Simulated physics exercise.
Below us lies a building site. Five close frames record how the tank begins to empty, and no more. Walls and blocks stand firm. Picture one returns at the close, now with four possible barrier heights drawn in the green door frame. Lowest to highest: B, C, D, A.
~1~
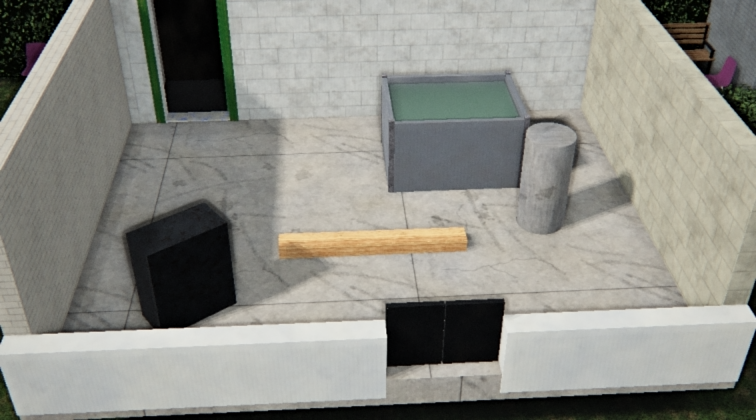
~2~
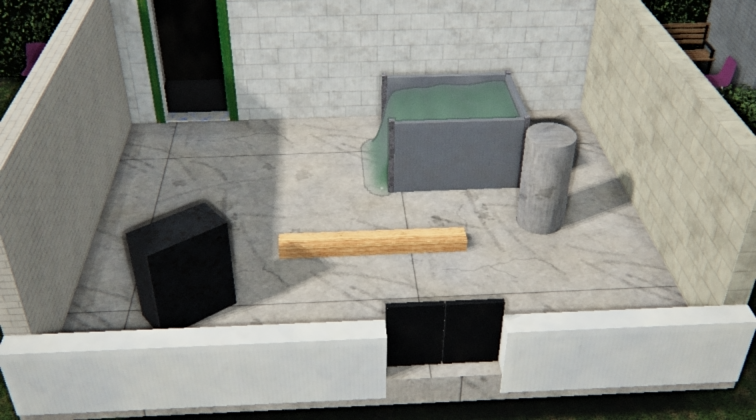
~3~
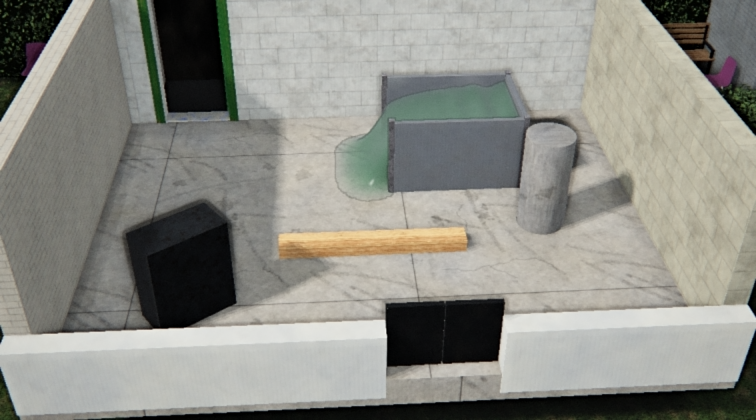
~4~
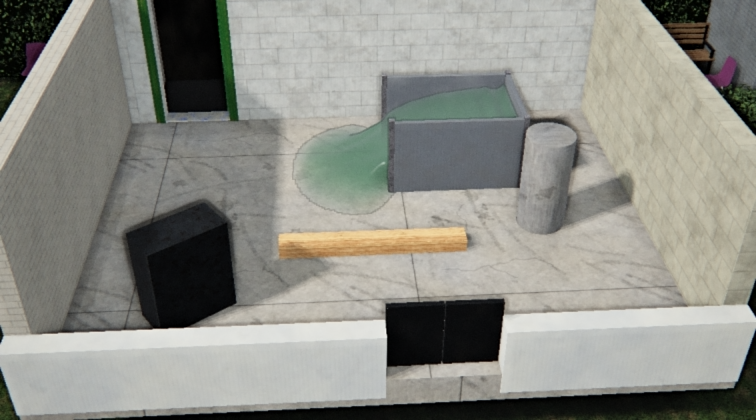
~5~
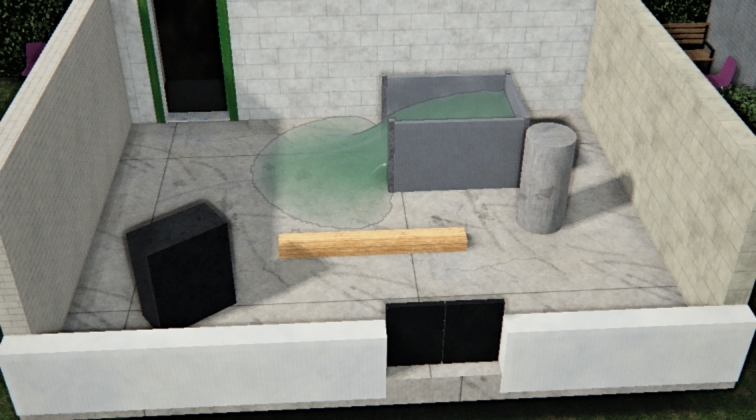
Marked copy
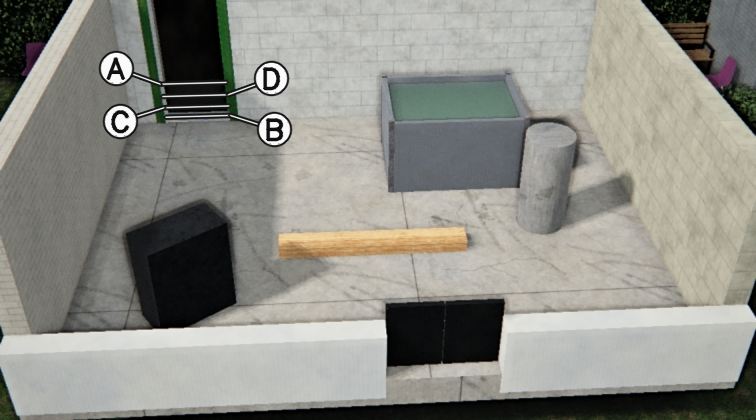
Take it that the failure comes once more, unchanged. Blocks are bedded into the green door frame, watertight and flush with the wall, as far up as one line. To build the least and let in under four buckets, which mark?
Use line C.
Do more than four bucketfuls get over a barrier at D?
No, not at all.
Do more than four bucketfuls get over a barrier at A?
No, that is safe.
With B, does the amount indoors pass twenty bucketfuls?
No, it does not.
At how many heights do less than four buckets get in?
Three of them.
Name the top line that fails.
Line B.
In white, A at (193, 83); B at (197, 116); C at (196, 106); D at (195, 95); from the bottom up B, C, D, A.
Choosing A, nothing gets over.
Choosing B, about 8 bucketfuls get in.
Choosing C, a splash gets over, under a bucket.
Choosing D, nothing gets over.
